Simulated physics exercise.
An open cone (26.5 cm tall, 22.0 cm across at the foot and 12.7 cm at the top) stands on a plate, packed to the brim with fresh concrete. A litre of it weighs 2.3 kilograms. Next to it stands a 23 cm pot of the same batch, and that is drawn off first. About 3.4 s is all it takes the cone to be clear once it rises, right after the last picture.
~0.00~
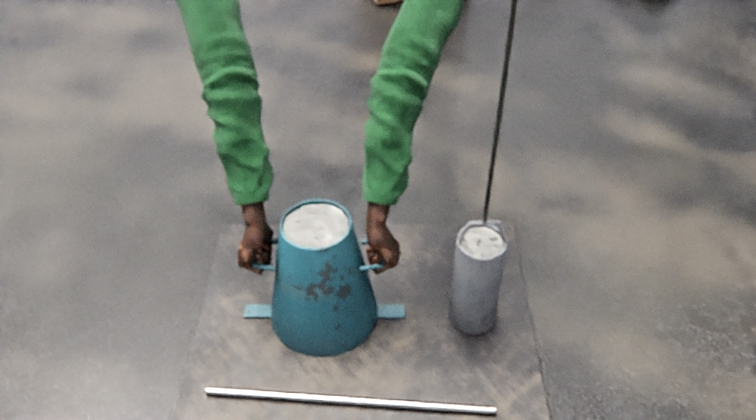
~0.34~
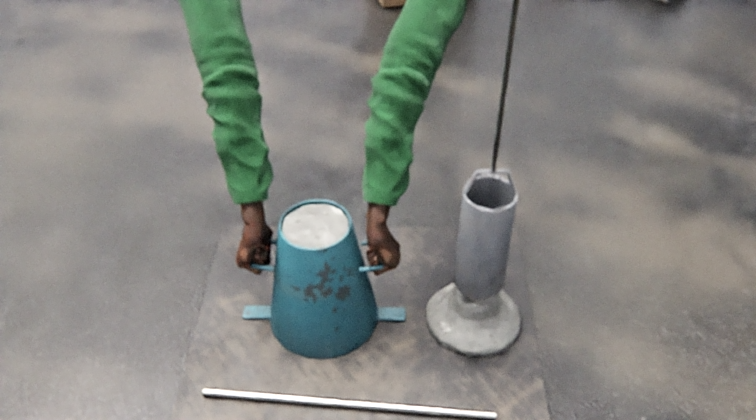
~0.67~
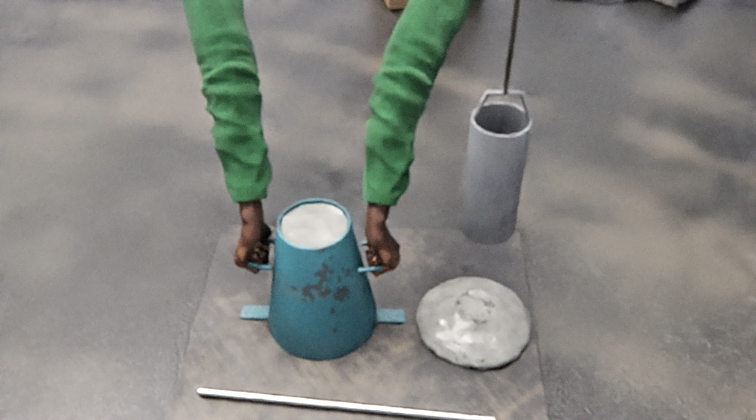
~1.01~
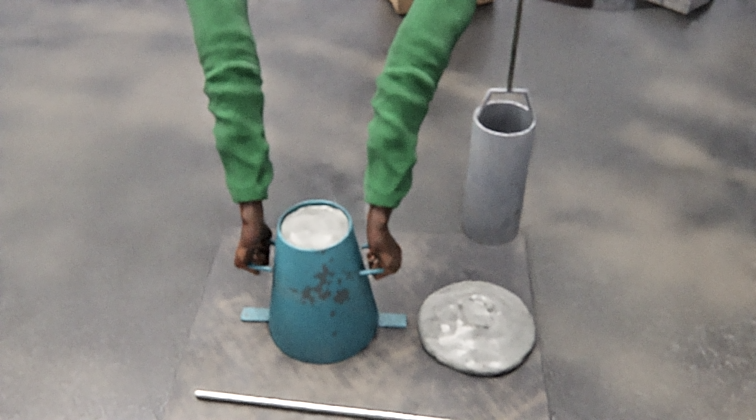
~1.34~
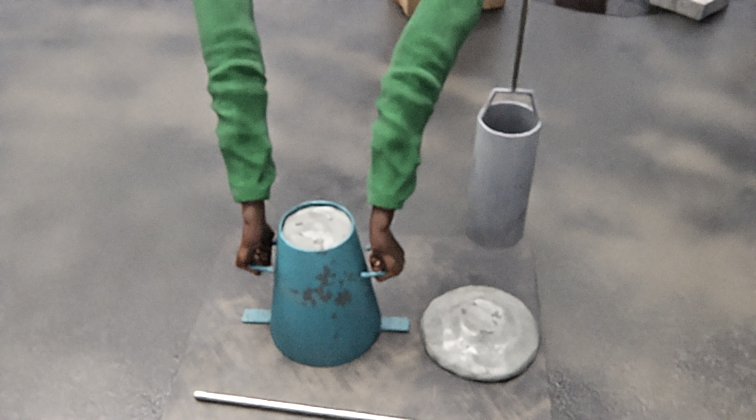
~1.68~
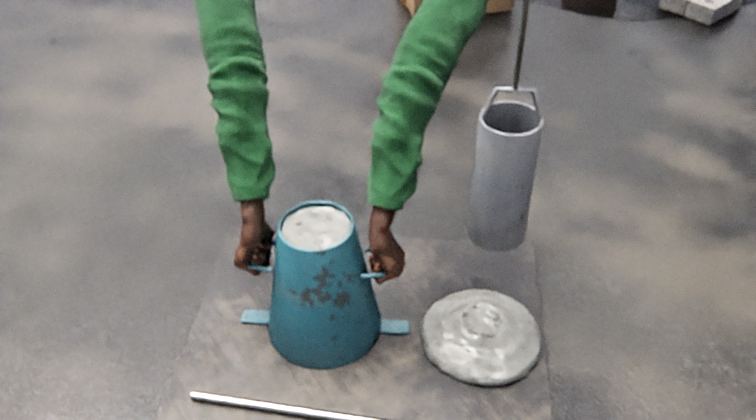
Two green-sleeved arms gripped the handles of a blue cone packed with wet concrete and kept it in place, while a grey pot on a rod rose at the right, leaving a low, round grey heap.
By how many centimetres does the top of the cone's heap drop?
About 20 cm.
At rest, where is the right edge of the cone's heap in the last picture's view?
Near (436, 331).
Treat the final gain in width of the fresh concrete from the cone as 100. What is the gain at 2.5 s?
About 70 %.
After 2.5 s, the cone is up 5.9 cm; the fresh concrete has come down 14 cm to 13 cm and is 38 cm wide.
After 3.4 s, the cone is up 17 cm; the fresh concrete has come down 19 cm to 7.0 cm and is 45 cm wide.
After 4.2 s, the cone is up 27 cm; the fresh concrete has come down 20 cm to 7.0 cm and is 45 cm wide.
After 5.2 s, the cone is clear; the fresh concrete has come down 20 cm to 6.9 cm and is 45 cm wide.
After 5.7 s, at rest, the cone is clear; the fresh concrete has come down 20 cm to 6.9 cm and is 45 cm wide.
